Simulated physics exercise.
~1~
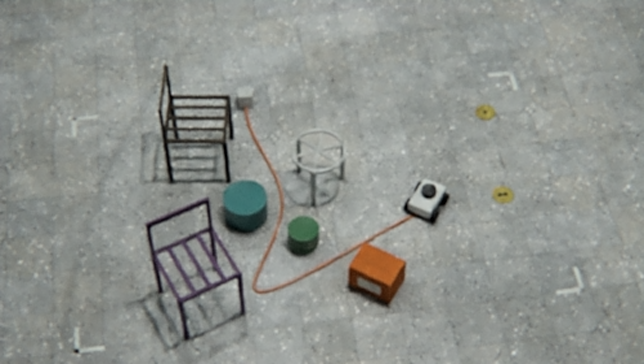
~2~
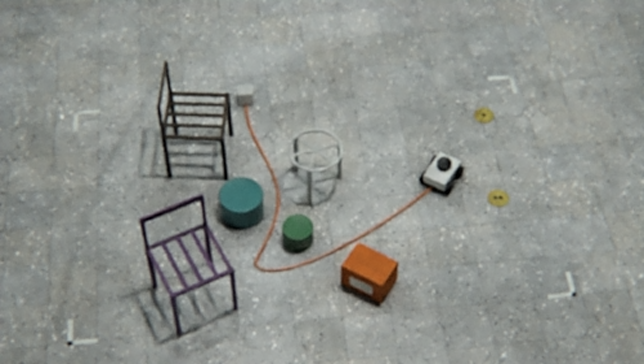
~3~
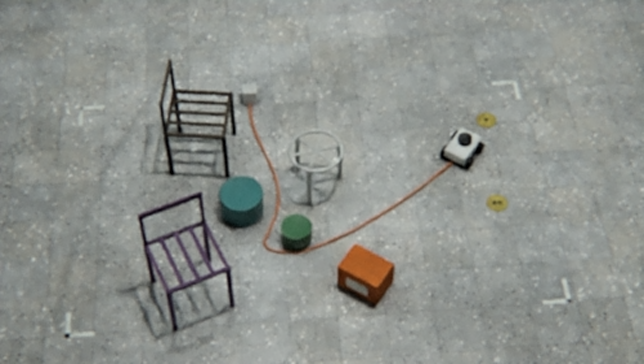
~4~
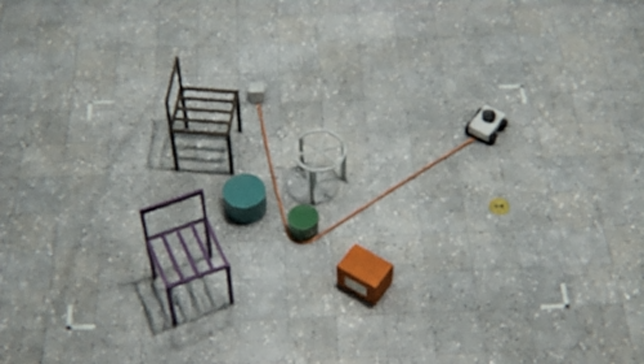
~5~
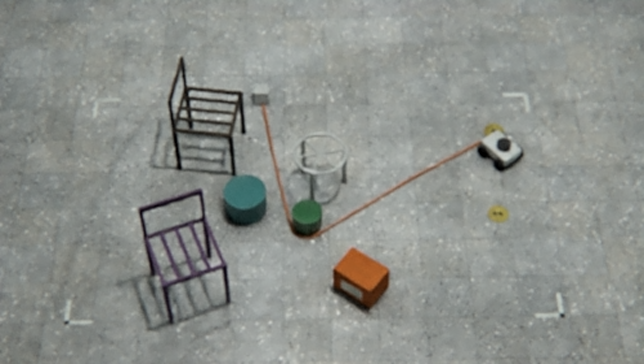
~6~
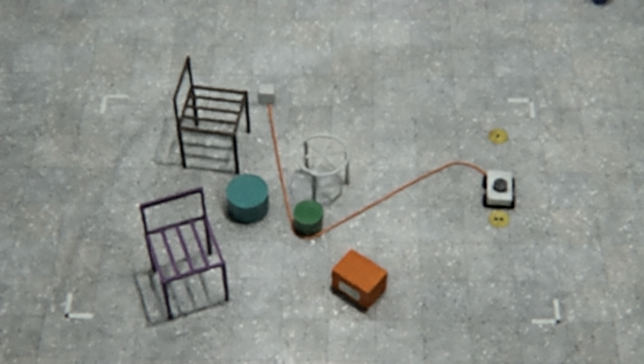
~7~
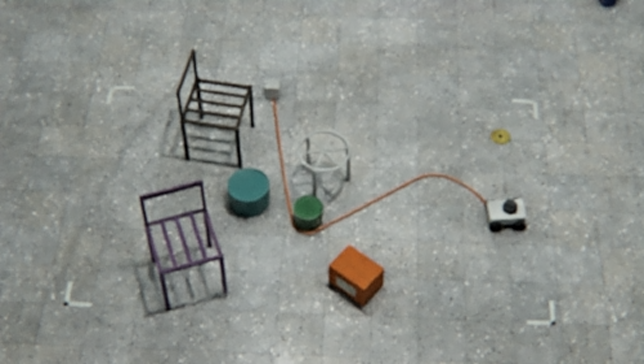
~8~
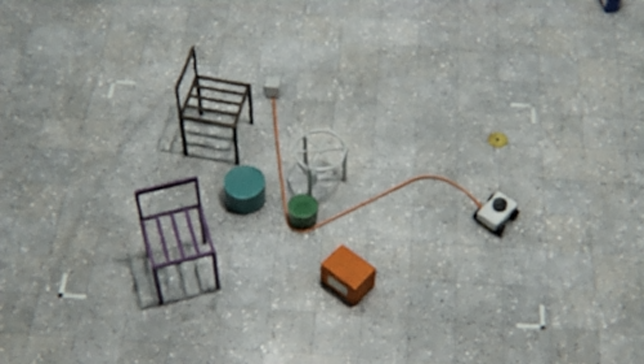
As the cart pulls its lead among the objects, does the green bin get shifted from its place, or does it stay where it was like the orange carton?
The green bin gets shifted a little from its place as the lead pulls tight against it. The orange carton stays put.
